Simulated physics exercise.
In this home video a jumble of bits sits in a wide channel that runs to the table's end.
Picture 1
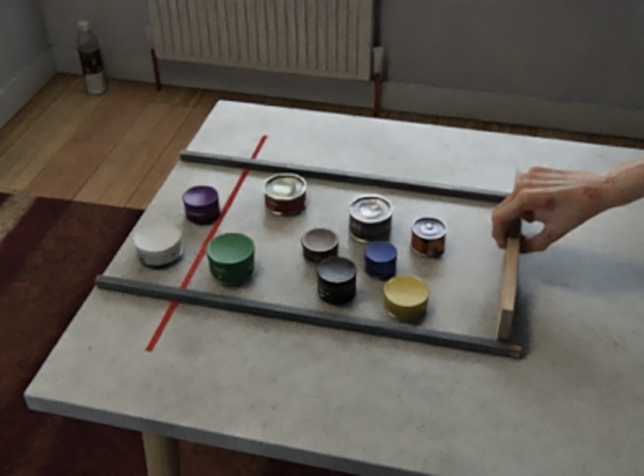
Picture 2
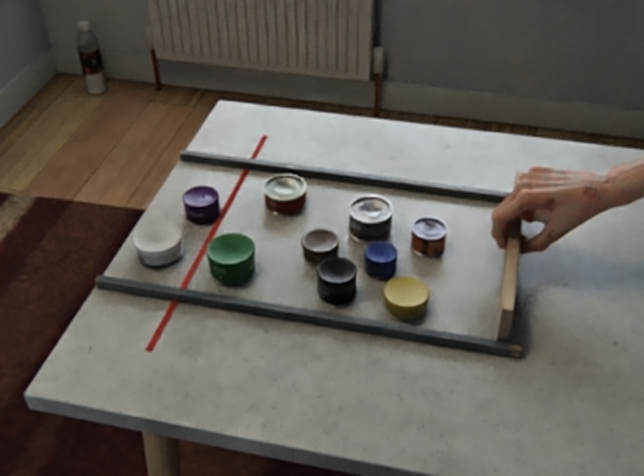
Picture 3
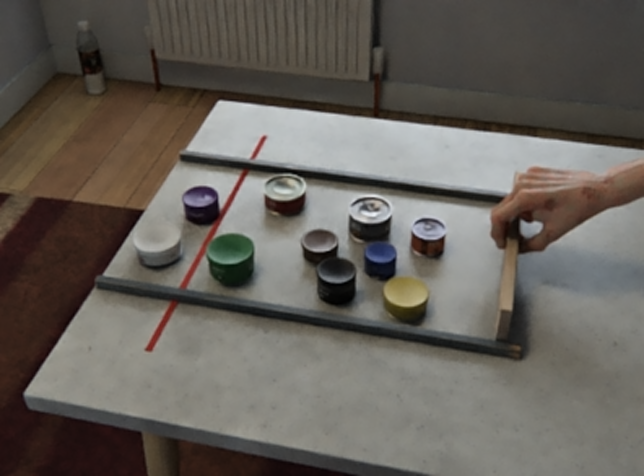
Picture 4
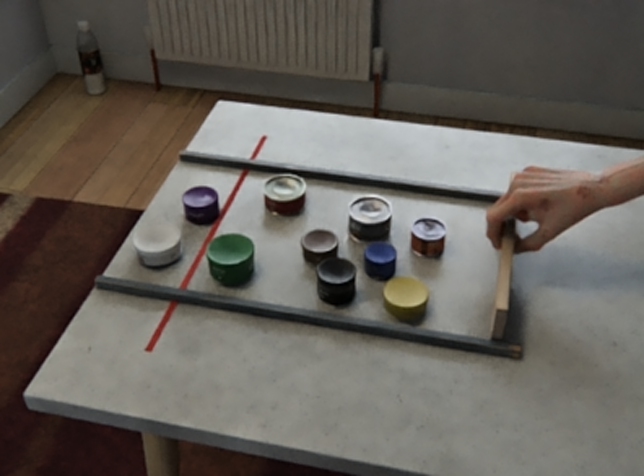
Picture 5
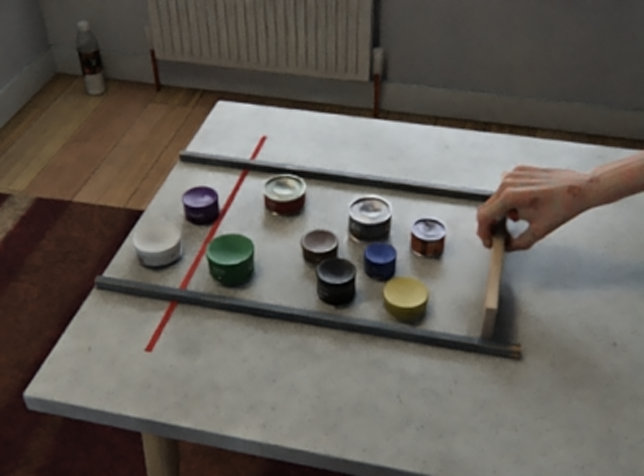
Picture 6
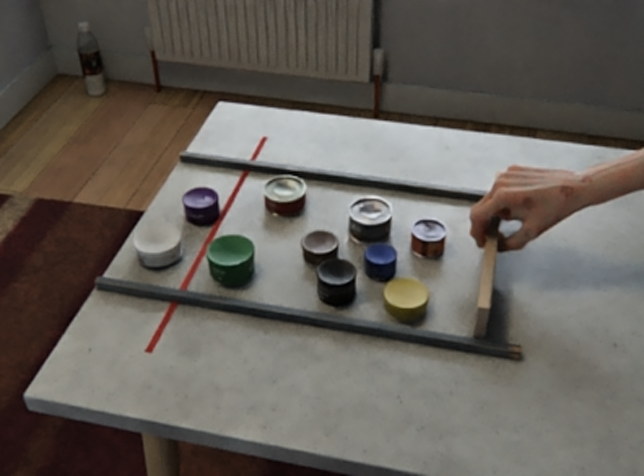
A hand at the right grips an upright wooden board and slides it a short way left along a channel between two dark rails on a pale tabletop, seen from above at an angle by a still camera. Near a red line at the left sit white, purple and green tubs, with black, blue, yellow, grey and metal-topped tins nearer the board. None of these visibly moves.
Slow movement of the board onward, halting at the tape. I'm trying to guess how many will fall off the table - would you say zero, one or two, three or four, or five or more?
I expect that a single piece or a pair will leave the table.
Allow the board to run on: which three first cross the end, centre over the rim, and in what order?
In sequence: The white pot, the green tin and the purple tub.
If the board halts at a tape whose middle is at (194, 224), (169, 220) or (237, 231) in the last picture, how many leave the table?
2, 5, 1.
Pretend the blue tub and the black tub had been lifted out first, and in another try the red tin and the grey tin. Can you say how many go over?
You'd get 1 in the first case and 1 in the second one.
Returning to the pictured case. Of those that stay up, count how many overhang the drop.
I'd say 0 of them.
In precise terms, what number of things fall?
The number is 2.
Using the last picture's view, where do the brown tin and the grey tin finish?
The brown tin stops around (165, 227); the grey tin around (208, 193).
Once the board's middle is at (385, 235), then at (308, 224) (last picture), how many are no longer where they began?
The count is 5 at the first point and 9 at the second.
A little later, none off yet; white pot at rest near (158, 246); purple tub at rest near (202, 206); green tin at rest near (231, 261).
Next, none off yet; white pot shifted a little near (146, 243); purple tub at rest near (202, 206); green tin shifted about its own width near (189, 248).
When it is over, the number that fall off is one or two; down, green tin and white pot.
